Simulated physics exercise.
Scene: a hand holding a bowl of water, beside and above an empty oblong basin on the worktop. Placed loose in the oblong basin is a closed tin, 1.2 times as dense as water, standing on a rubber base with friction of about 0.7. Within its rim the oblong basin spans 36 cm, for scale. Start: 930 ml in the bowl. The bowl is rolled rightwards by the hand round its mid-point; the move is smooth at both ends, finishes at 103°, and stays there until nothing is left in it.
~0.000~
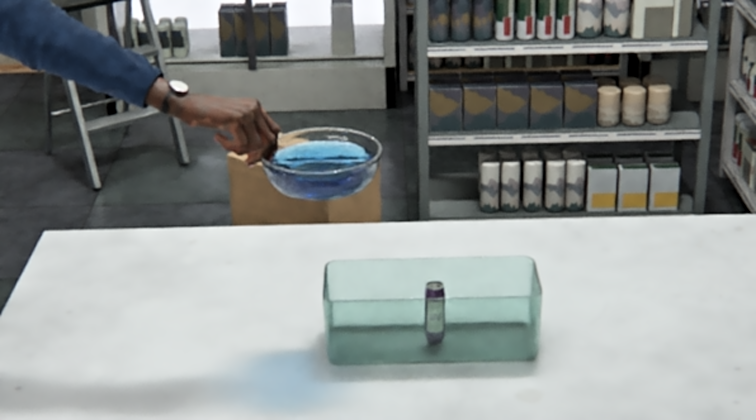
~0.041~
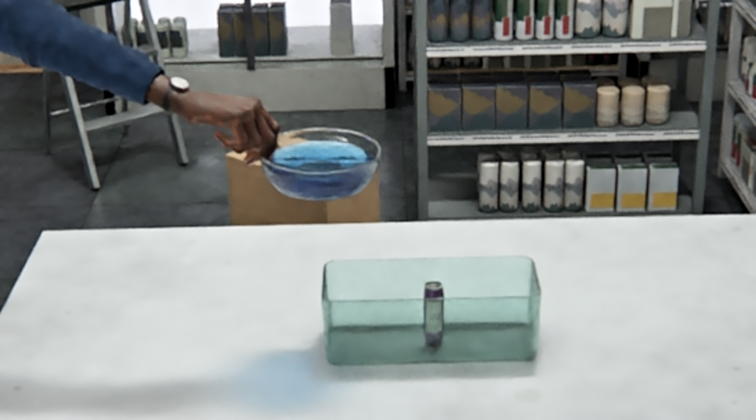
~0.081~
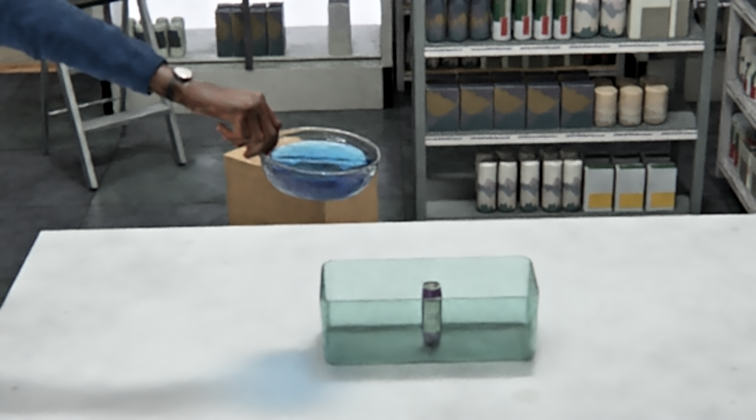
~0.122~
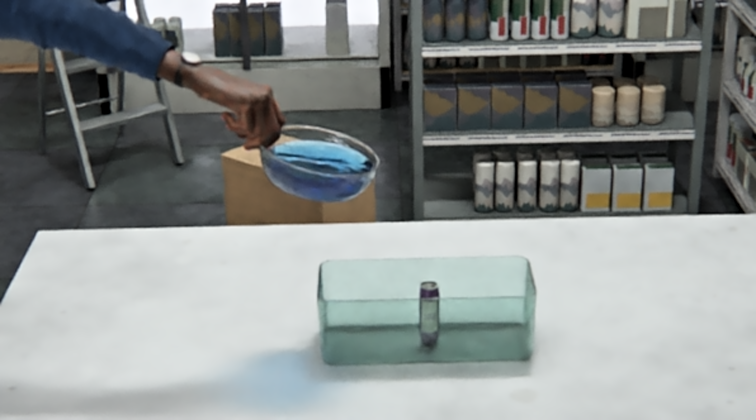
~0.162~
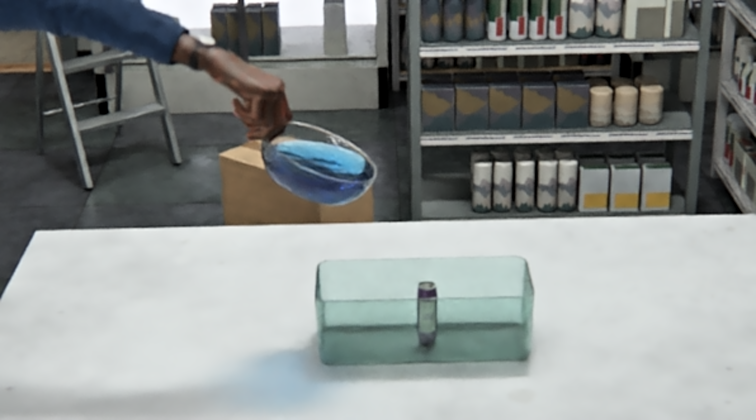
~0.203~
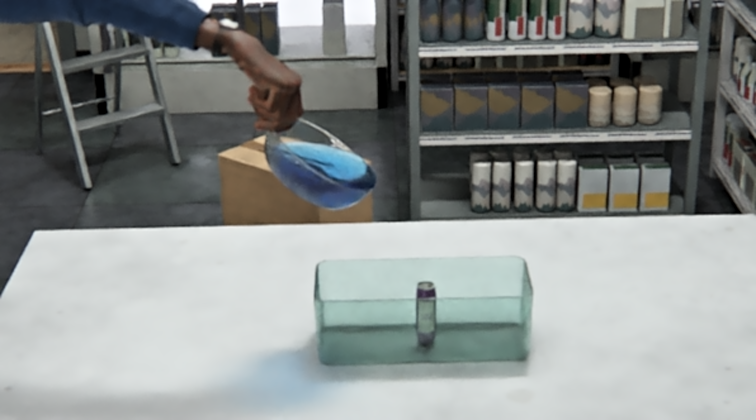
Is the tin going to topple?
It overbalances.
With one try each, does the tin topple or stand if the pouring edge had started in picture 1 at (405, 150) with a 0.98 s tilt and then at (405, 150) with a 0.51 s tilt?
Try 1: Still standing; try 2: Still standing.
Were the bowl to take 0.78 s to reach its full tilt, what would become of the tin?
The tin stays on its base.
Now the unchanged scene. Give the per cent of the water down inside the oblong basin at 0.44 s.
At that time the basin holds about 28 per cent of the liquid.
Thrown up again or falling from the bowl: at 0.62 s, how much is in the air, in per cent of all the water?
About 2 percent.
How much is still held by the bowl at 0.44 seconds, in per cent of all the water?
I'd estimate some 4 % remains.
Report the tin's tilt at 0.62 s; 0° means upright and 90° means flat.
About 5 degrees.
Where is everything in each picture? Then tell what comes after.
In the first picture, it leans 0°; its right rim is at (380, 150); the water meets the walls at (265, 161) and (378, 159); the oblong basin's rim runs from (324, 282) to (538, 277); the tin's top is at (435, 287).
In the second picture, it leans 2°; its right rim is at (380, 151); the water meets the walls at (264, 161) and (377, 160).
In the third picture, it leans 6°; its right rim is at (379, 156); the water meets the walls at (263, 158) and (376, 162).
In the fourth picture, it leans 14°; its right rim is at (378, 163); the water meets the walls at (263, 155) and (375, 165).
In the fifth picture, it leans 24°; its right rim is at (376, 173); the water meets the walls at (264, 152) and (375, 169).
In the sixth picture, it leans 35°; its right rim is at (372, 185); the water meets the walls at (268, 151) and (361, 170); 4 per cent is over the edge.
By 0.44 s the tilt is 99° and 4 per cent is still to pour; the tin stands where it began.
By 0.62 s the tilt is 103° and 0 per cent is still to pour; the tin leans 4°.
By 0.81 s the tilt is 103° and 0 per cent is still to pour; the tin leans 26°.
By 1.01 s the tilt is 103° and 0 per cent is still to pour; the tin lies on its side.
At rest the tin lies on its side.
